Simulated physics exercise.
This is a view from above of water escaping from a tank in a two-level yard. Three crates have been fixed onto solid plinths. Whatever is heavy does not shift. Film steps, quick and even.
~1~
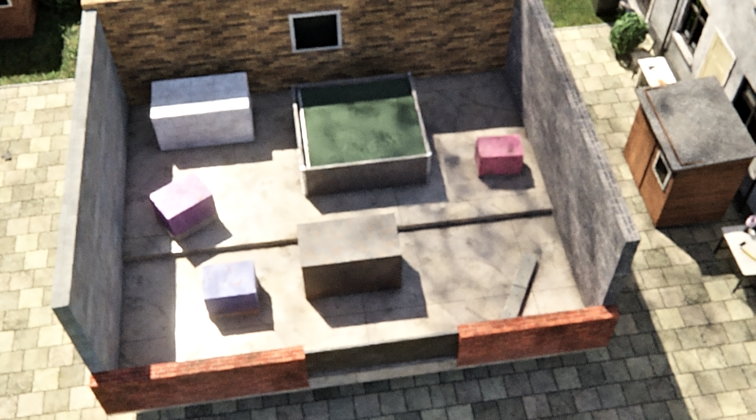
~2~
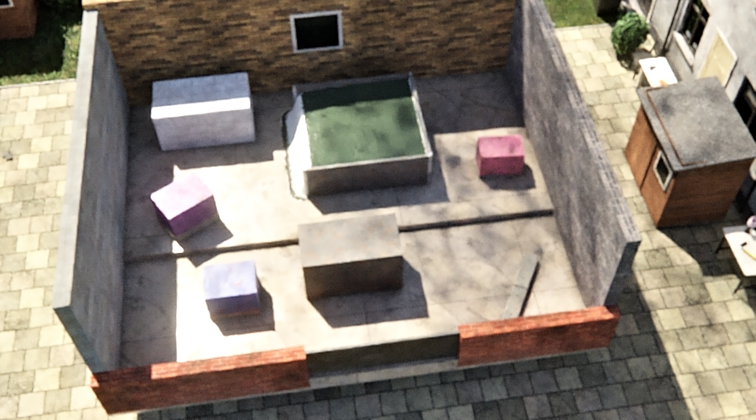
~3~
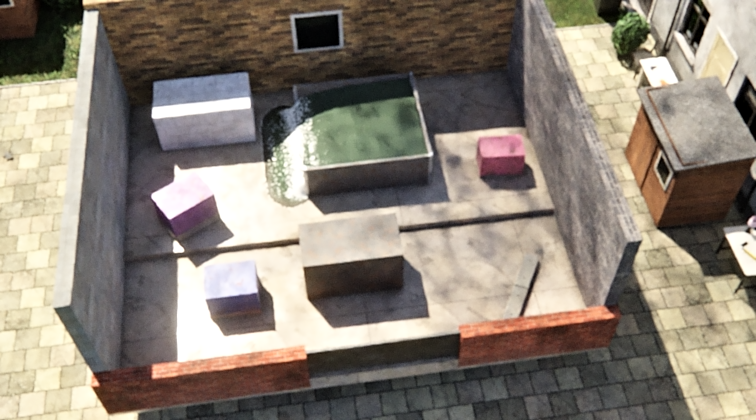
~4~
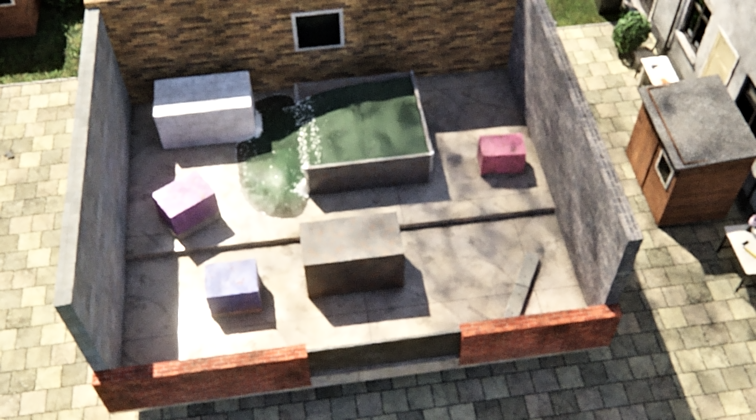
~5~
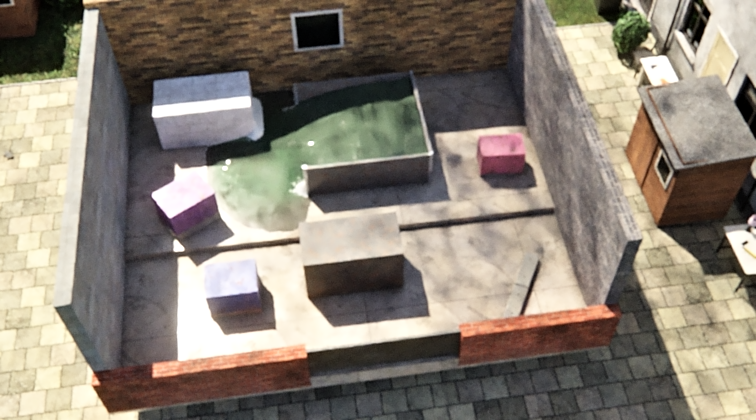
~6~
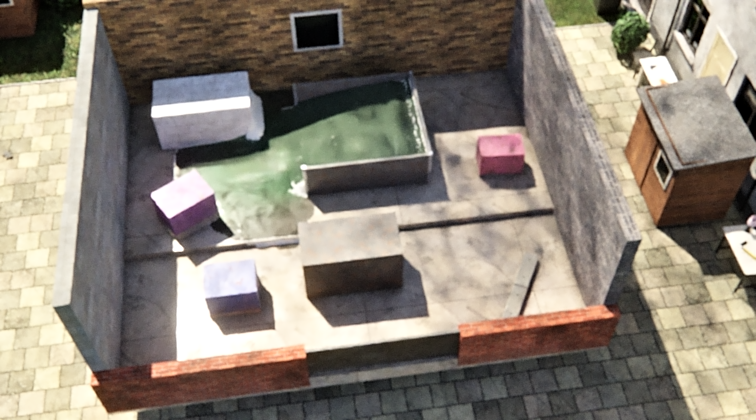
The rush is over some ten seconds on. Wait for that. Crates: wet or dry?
The purple crate is flooded; the pink crate is flooded; the blue crate is flooded.
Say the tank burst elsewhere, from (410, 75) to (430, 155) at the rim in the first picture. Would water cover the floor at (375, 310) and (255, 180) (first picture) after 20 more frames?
Note, points in order: Unreached; unreached.
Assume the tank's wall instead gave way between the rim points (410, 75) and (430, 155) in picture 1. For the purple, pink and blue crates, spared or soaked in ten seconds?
My guess is purple remains untouched, pink goes wet, and blue goes wet.
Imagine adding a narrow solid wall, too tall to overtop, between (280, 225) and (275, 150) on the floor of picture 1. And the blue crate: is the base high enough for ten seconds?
Looking at it, the blue one gets reached in the end.
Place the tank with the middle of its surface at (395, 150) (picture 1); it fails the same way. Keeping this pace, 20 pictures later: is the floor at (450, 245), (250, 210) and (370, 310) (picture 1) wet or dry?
As listed: Clear, under water, no water.
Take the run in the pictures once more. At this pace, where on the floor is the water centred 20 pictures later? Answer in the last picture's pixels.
I'd mark it close to (248, 176).
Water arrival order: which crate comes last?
I think it's the one in pink.
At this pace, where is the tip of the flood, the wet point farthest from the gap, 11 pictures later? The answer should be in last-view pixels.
The wet edge reaches furthest near (121, 341).
A moment on, water covers 25 % of the floor; the purple crate water round its plinth, the pink crate not reached, the blue crate water round its plinth.
Next, water covers 35 % of the floor; the purple crate water round its plinth, the pink crate not reached, the blue crate water round its plinth.
Then, water covers 50 % of the floor; the purple crate water round its plinth, the pink crate not reached, the blue crate water round its plinth.
Later, water covers 75 % of the floor; the purple crate water round its plinth, the pink crate water round its plinth, the blue crate water round its plinth.
In the end, water covers 95 % of the floor; the purple crate was topped, the pink crate was topped, the blue crate was topped.
